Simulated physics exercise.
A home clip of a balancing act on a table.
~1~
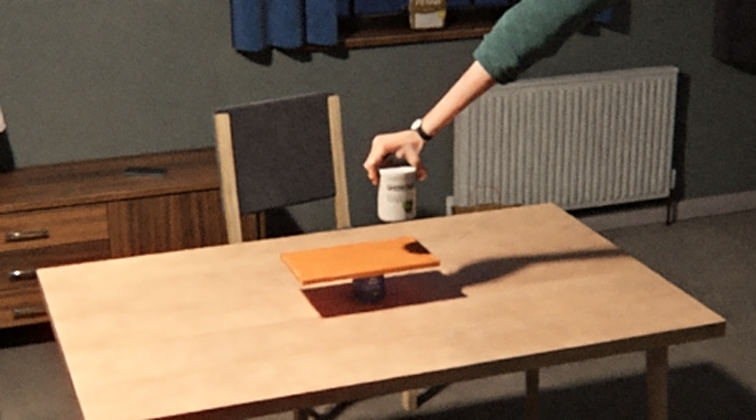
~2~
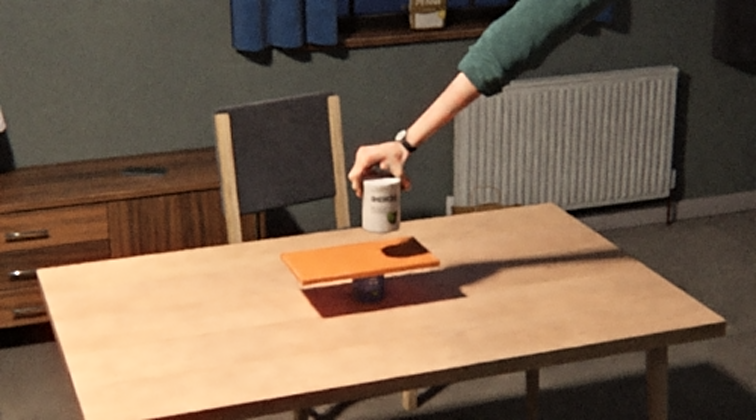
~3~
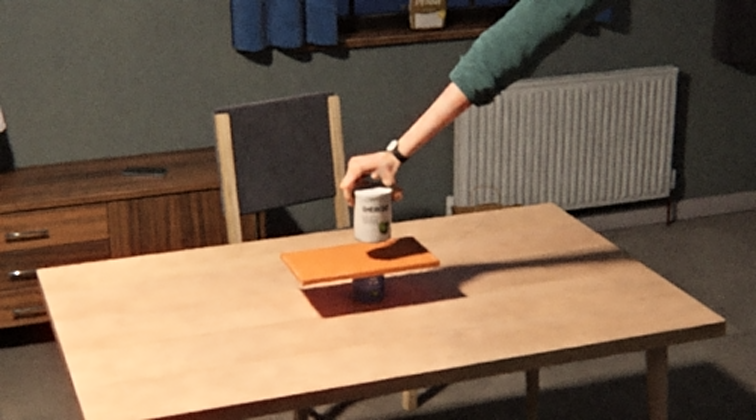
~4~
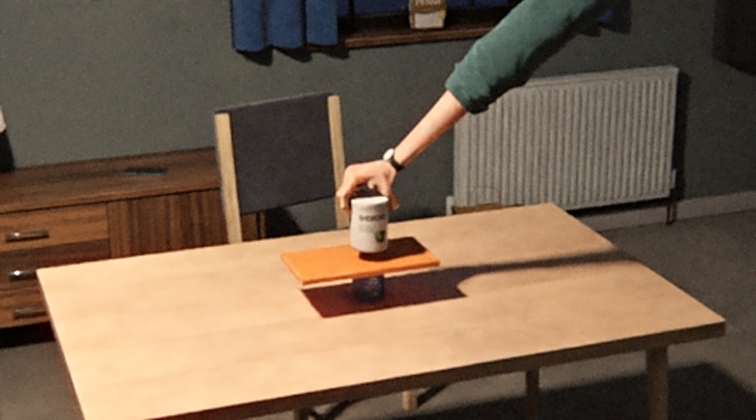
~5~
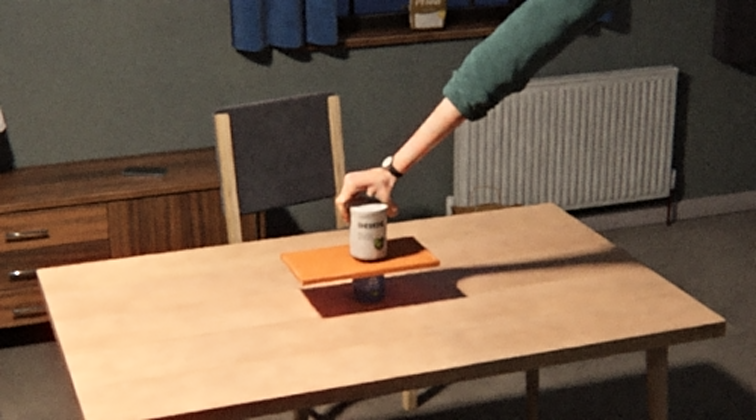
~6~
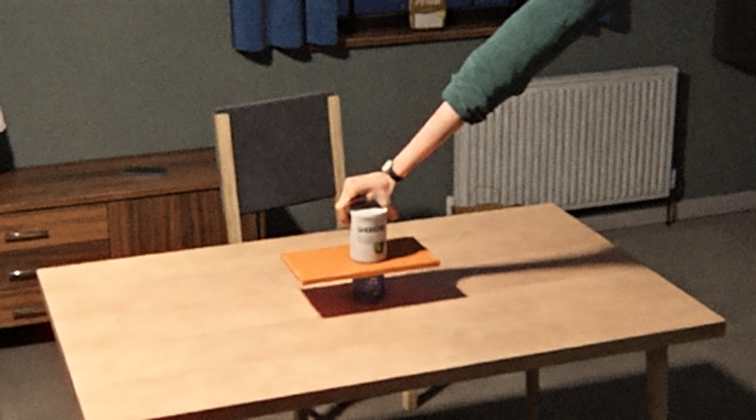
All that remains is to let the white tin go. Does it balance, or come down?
In the end the stack holds.
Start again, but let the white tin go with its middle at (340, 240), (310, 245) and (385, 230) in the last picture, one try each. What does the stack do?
First try: It comes apart; second try: It comes apart; third try: It keeps its balance.
Then, 0.20 s after the last picture, nothing has stirred.
Then, 0.40 s after the last picture, white tin resting near (368, 233).
At rest, all 3 in place. Seen from the same camera at the end, white tin near (368, 233). The stack stays up.
